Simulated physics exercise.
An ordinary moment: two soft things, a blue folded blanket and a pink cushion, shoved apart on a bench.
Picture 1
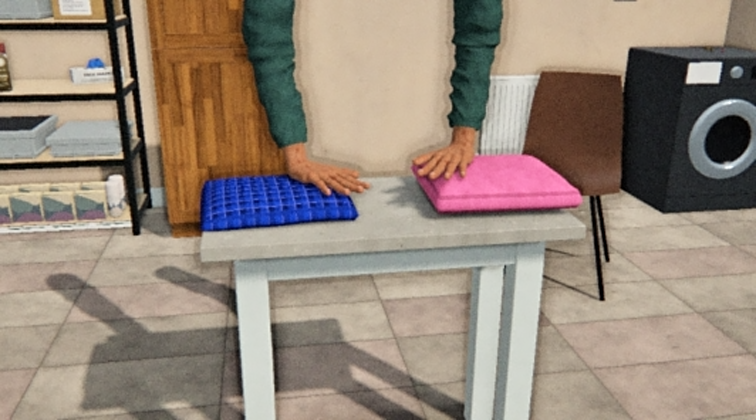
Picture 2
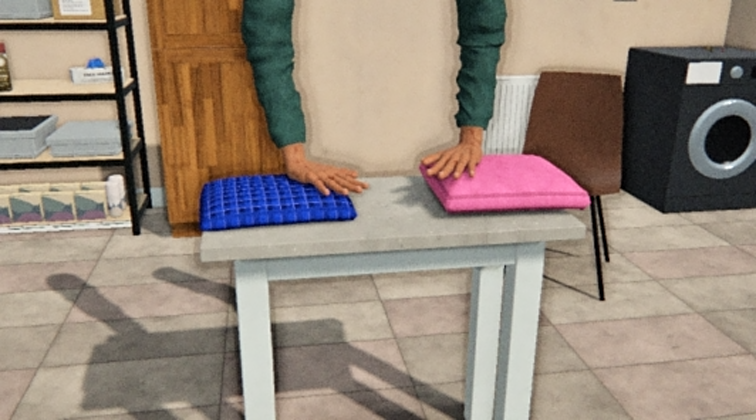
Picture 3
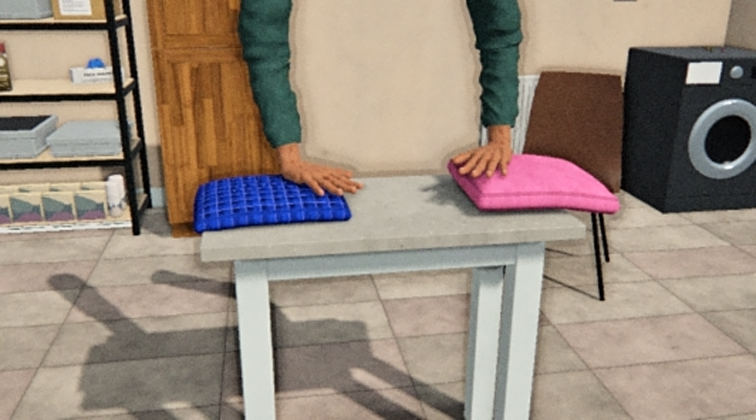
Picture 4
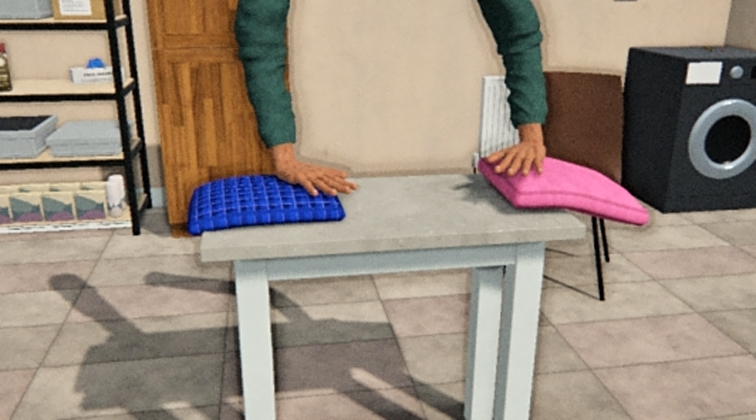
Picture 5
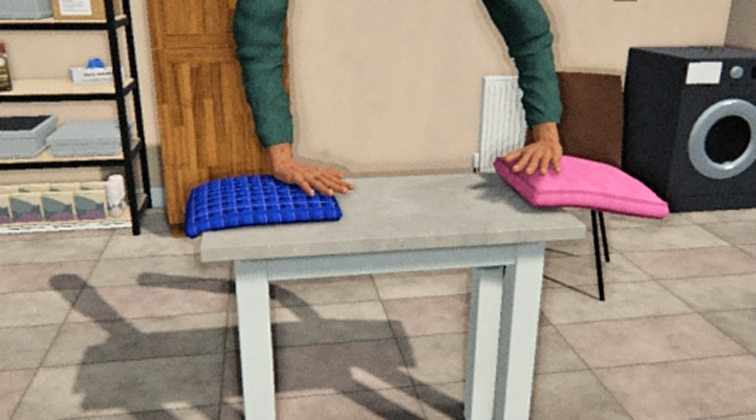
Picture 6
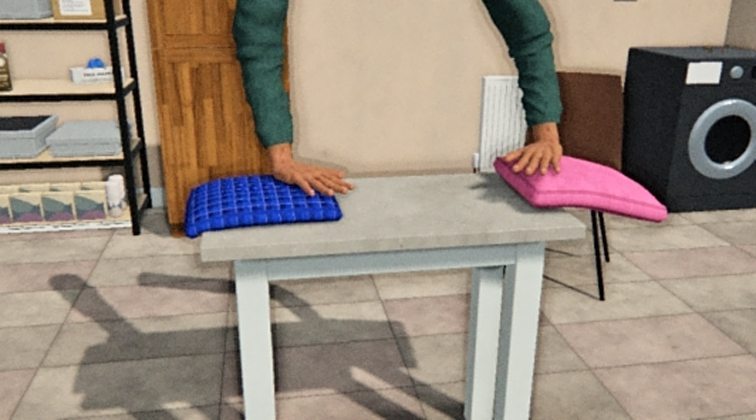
A pink cushion and a blue folded blanket sit on a small bench, each under one hand of a person in green sleeves. The right hand pushes the cushion outward to the right while the left hand nudges the blanket slightly left. The cushion ends mostly past the bench's right edge, its outer side drooping, and the blanket slightly overhangs the left.
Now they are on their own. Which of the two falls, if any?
Outcome: The blue folded blanket remains on top, the pink cushion goes down.
Then, 0.34 s after the last picture, folded blanket lying still; cushion falling near (578, 254).
Then, 0.64 s after the last picture, folded blanket lying still; cushion on the floor near (602, 408).
At rest, folded blanket lying still; cushion on the floor near (664, 410). The blue folded blanket holds its place and the pink cushion slumps off the end.
